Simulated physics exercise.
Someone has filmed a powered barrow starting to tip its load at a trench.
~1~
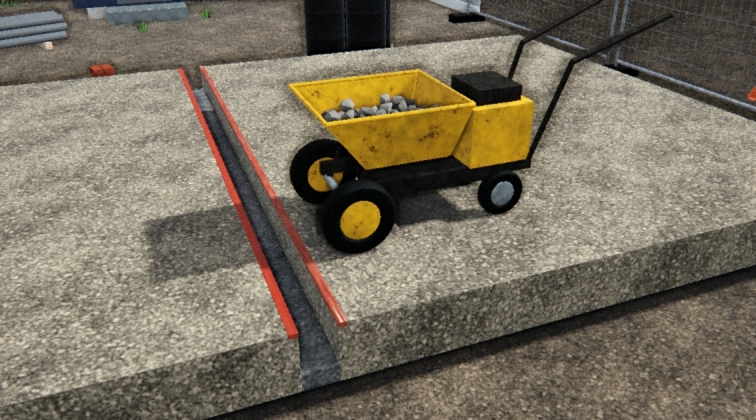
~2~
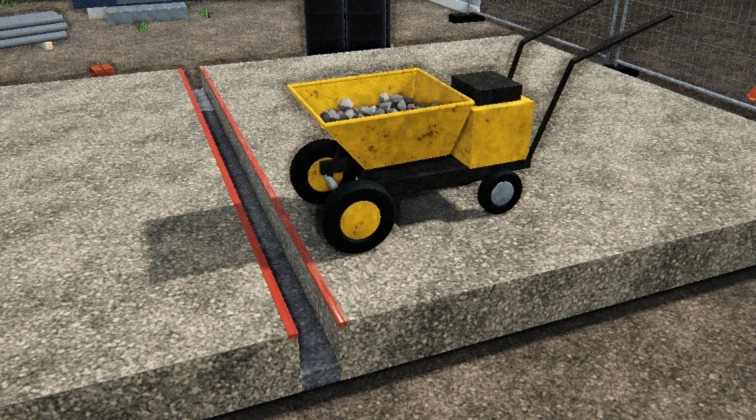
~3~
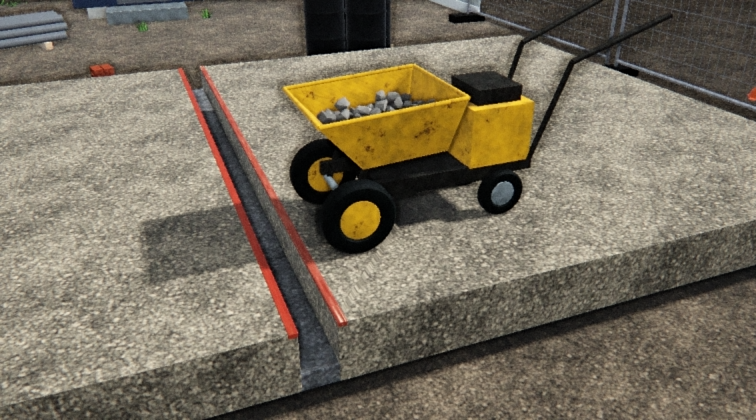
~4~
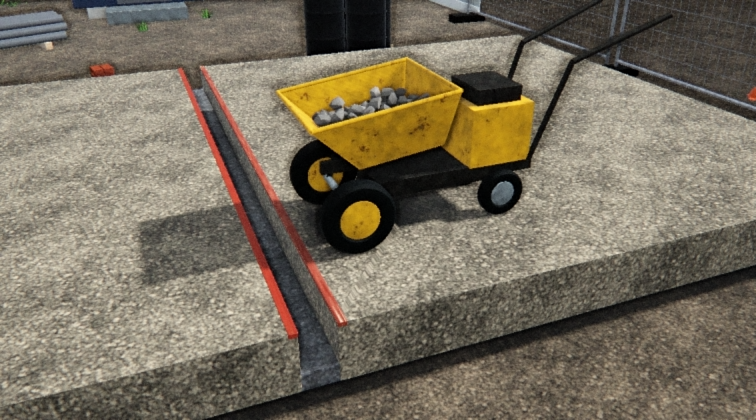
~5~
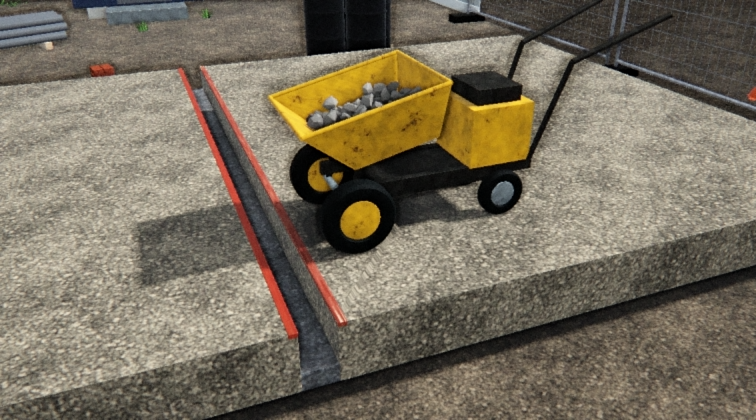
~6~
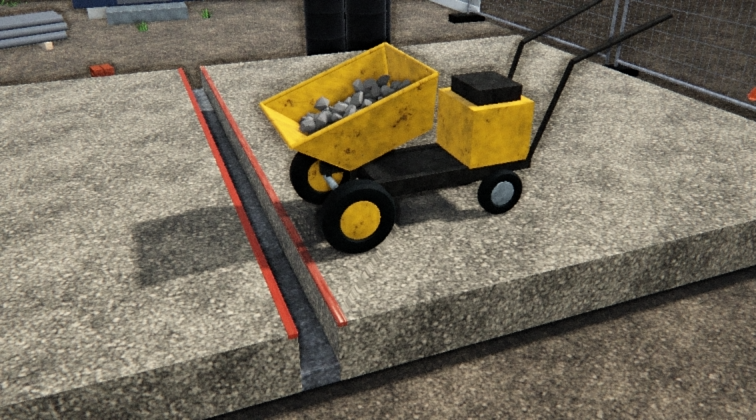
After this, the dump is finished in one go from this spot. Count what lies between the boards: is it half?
It catches only the smaller part.
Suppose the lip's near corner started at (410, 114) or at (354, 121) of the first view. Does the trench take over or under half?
The first try: Above a half. The second: Below a half.
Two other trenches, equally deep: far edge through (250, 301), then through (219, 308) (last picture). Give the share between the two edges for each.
Near 20 % and 70 %.
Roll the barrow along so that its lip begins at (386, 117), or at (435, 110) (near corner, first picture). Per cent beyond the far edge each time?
Near 10 % and 10 %.
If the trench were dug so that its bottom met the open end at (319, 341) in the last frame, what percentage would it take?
Roughly 0 in a hundred.
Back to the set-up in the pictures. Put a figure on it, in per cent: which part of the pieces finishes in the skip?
About 10 per cent.
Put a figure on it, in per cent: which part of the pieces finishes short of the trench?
It comes to 0 per cent or so.
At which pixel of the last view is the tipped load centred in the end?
Near (194, 247).
Soon after the last picture, skip tipped steeply; all in the skip.
A little later, skip tipped right over; most in the skip; about a quarter beyond it; a stray few falling.
Later still, skip tipped right over; a small part in the skip; most beyond it.
At rest, skip tipped right over; a small part in the skip; none in or heaped over the trench; most beyond it.
